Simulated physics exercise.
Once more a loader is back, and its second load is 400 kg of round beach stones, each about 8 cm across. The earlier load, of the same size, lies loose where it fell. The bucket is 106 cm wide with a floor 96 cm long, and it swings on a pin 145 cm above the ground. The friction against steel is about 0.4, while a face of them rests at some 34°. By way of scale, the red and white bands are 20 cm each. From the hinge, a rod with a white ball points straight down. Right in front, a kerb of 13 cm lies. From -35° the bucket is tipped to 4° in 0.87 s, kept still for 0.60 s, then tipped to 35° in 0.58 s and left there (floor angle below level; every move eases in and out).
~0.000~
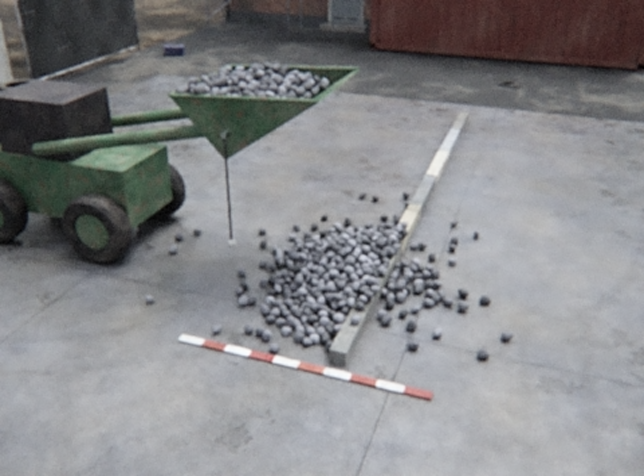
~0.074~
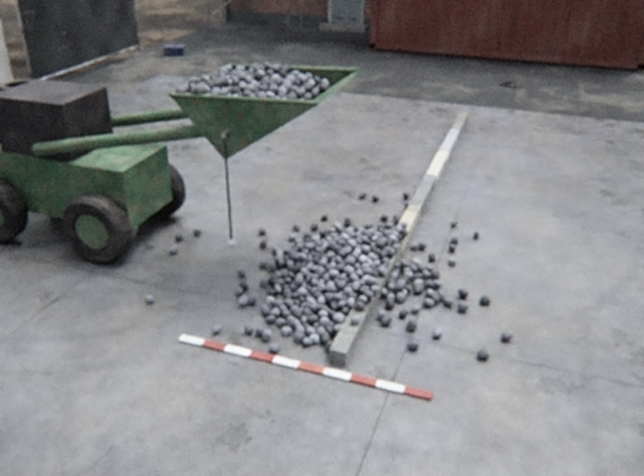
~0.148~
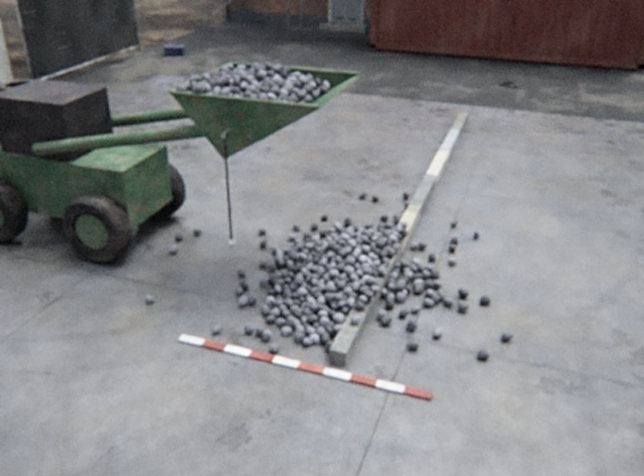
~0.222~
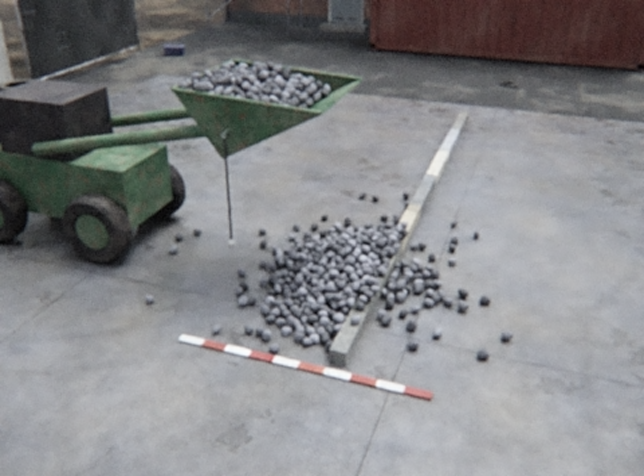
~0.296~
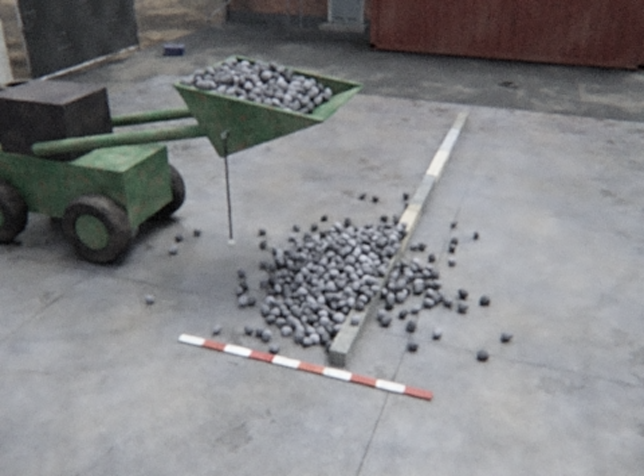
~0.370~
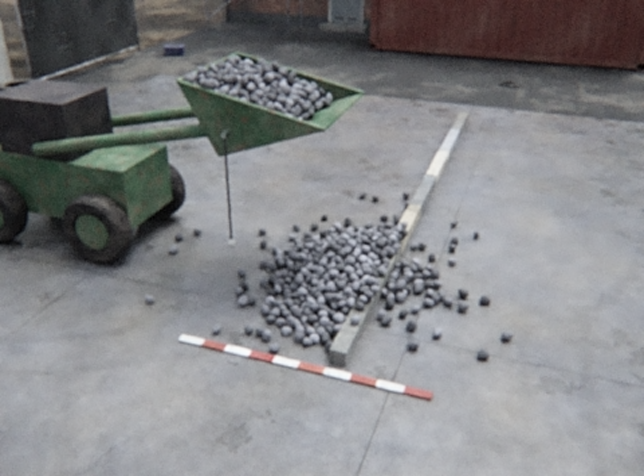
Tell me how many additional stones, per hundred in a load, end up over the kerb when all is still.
Some 56 in every hundred.
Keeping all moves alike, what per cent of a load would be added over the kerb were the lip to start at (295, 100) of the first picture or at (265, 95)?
First place about 25 %, second about 5 %.
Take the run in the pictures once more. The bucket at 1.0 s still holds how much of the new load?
Estimate: 100 % remaining inside, roughly.
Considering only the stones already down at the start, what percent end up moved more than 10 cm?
Roughly 15 % of them.
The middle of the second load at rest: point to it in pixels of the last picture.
I'd put their centre close to (392, 274).
After 0.6 s the floor is at -2°; in per cent of one load, 100 in the bucket, 91 on this side of the kerb, 9 over the kerb; the foremost stones are at (470, 304).
After 1.0 s the floor is at 4°; in per cent of one load, 100 in the bucket, 91 on this side of the kerb, 9 over the kerb; the foremost stones are at (470, 304).
After 2.5 s the floor is at 35°; in per cent of one load, 18 in the bucket, 157 on this side of the kerb, 25 over the kerb; the foremost stones are at (508, 309).
After 5.1 s the floor is at 35°; in per cent of one load, 0 in the bucket, 134 on this side of the kerb, 66 over the kerb; the foremost stones are at (556, 289). Net gain over the kerb, 56.
